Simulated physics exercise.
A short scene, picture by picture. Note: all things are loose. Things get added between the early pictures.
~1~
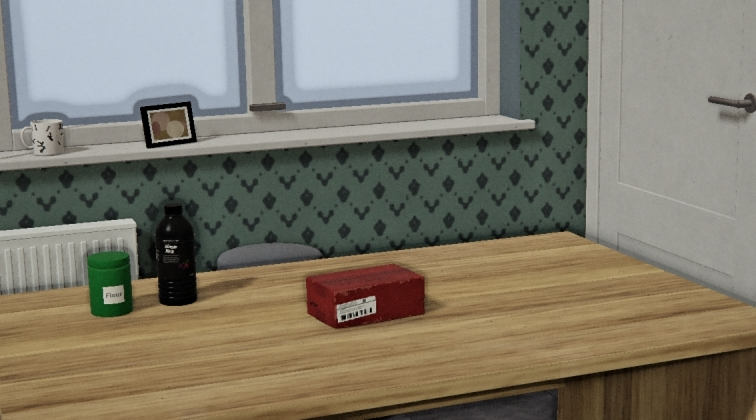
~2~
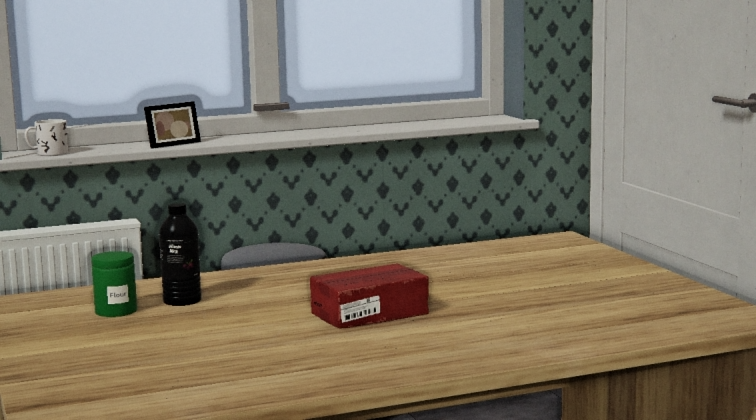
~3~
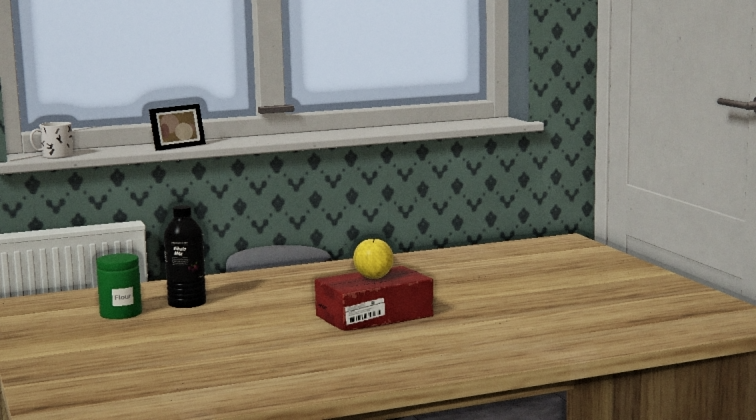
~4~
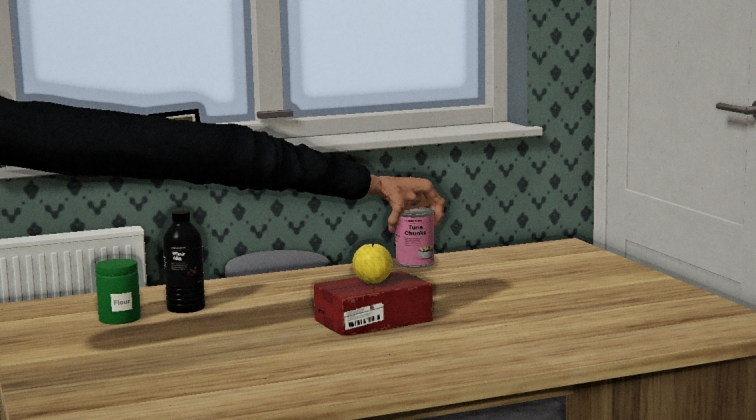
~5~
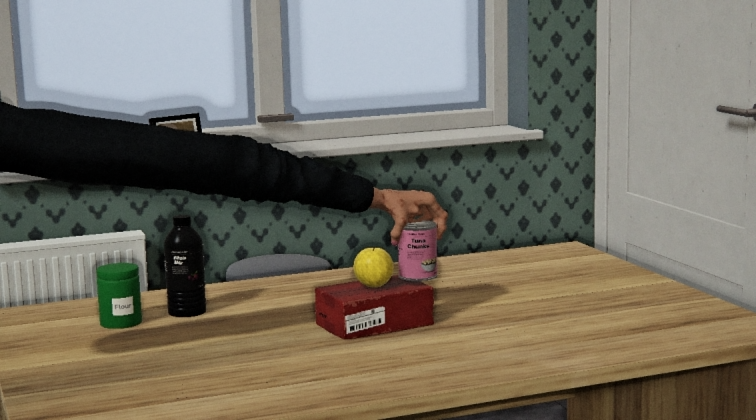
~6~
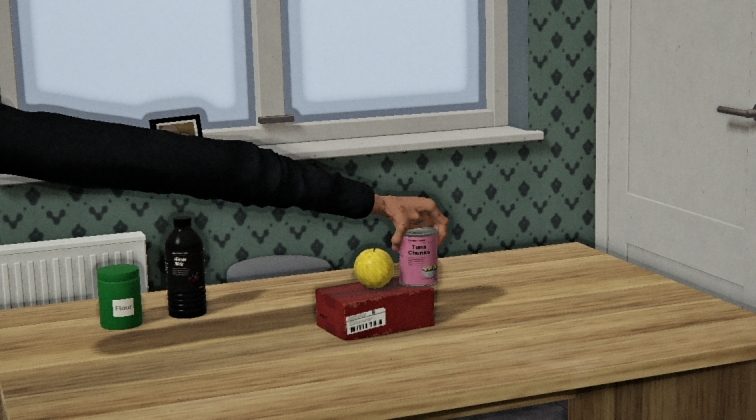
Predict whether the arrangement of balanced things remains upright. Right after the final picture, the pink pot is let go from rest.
It remains upright.
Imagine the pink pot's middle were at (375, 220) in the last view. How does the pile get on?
In the end the pile crashes down.
Then, 0.20 s after the last picture, nothing has stirred.
Then, 0.40 s after the last picture, pink pot resting near (418, 257).
At rest, all 5 in place. Seen from the same camera at the end, pink pot near (419, 257). The pile stays up.
